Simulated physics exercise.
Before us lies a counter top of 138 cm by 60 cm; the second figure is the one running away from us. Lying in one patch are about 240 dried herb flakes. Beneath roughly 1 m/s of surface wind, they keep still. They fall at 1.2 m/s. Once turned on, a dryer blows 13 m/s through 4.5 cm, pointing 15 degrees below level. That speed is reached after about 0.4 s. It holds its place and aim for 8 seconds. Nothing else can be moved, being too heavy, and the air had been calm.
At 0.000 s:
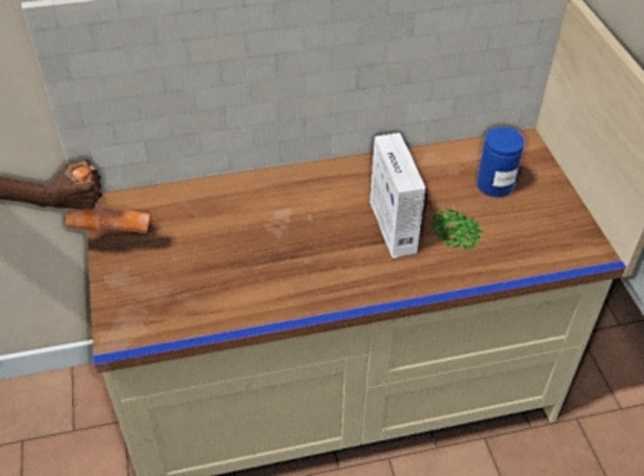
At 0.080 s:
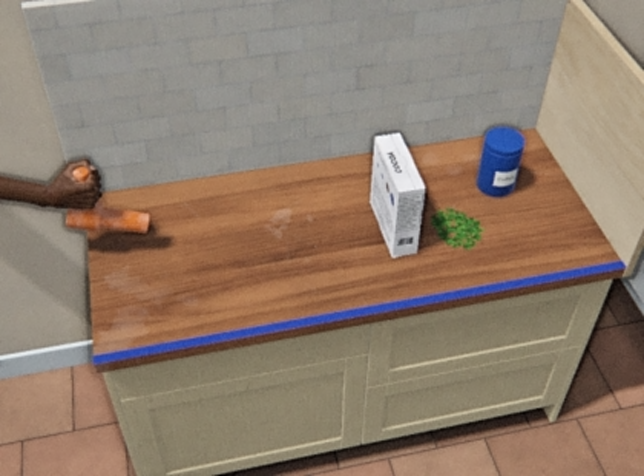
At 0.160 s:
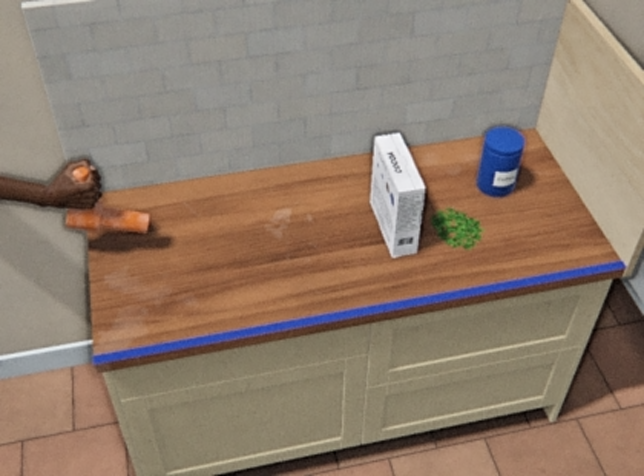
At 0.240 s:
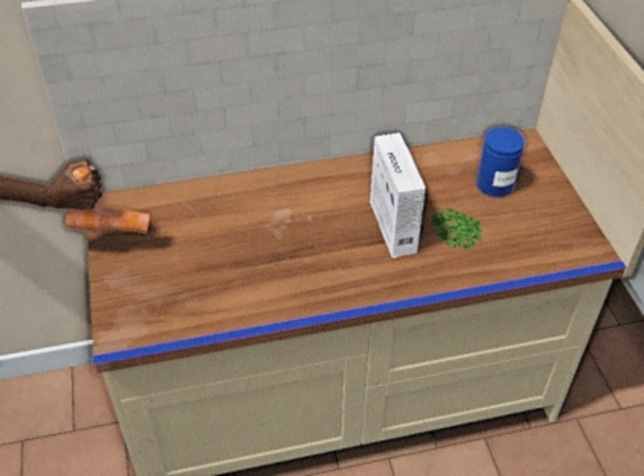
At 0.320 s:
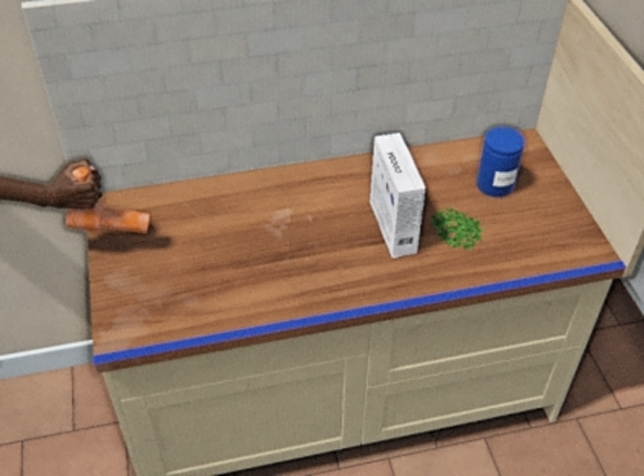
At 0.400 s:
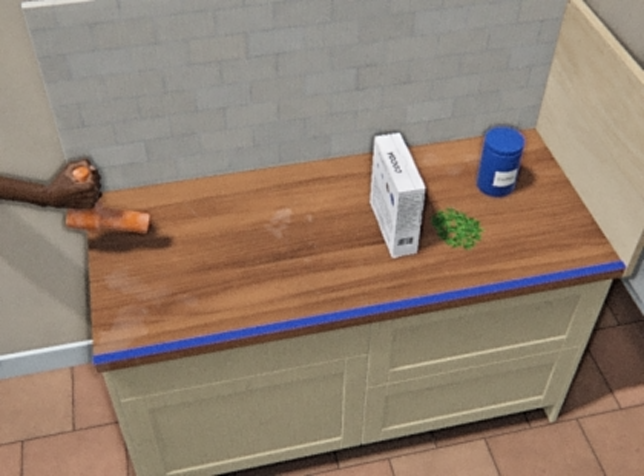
A hand holds an orange dryer over a wooden counter while the green flakes stay still.
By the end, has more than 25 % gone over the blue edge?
I'm expecting the count past that edge to remain at or under a quarter.
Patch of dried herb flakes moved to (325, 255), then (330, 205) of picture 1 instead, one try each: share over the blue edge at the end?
It goes 90 % first, then 40 %.
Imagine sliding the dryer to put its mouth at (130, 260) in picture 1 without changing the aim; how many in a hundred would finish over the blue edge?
I'd expect close to 3 per cent.
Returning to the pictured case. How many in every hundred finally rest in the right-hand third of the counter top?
I'd put it at about 100 percent.
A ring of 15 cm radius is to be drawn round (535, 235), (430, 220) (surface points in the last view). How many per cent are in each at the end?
First spot about 2 %, second about 100 %.
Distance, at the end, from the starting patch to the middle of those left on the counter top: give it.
0 cm.
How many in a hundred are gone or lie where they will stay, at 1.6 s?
Estimated share: Near 80 %.
After 1.6 s, 0 % are over the blue edge; the middle of those still in play is near (458, 228); 75 % have settled or left.
After 2.6 s, 0 % are over the blue edge; the middle of those still in play is near (458, 228); 78 % have settled or left.
After 4.4 s, 0 % are over the blue edge; the middle of those still in play is near (458, 228); 82 % have settled or left.
After 8.0 s, at the end, 0 % are over the blue edge; the middle of those still in play is near (458, 228).
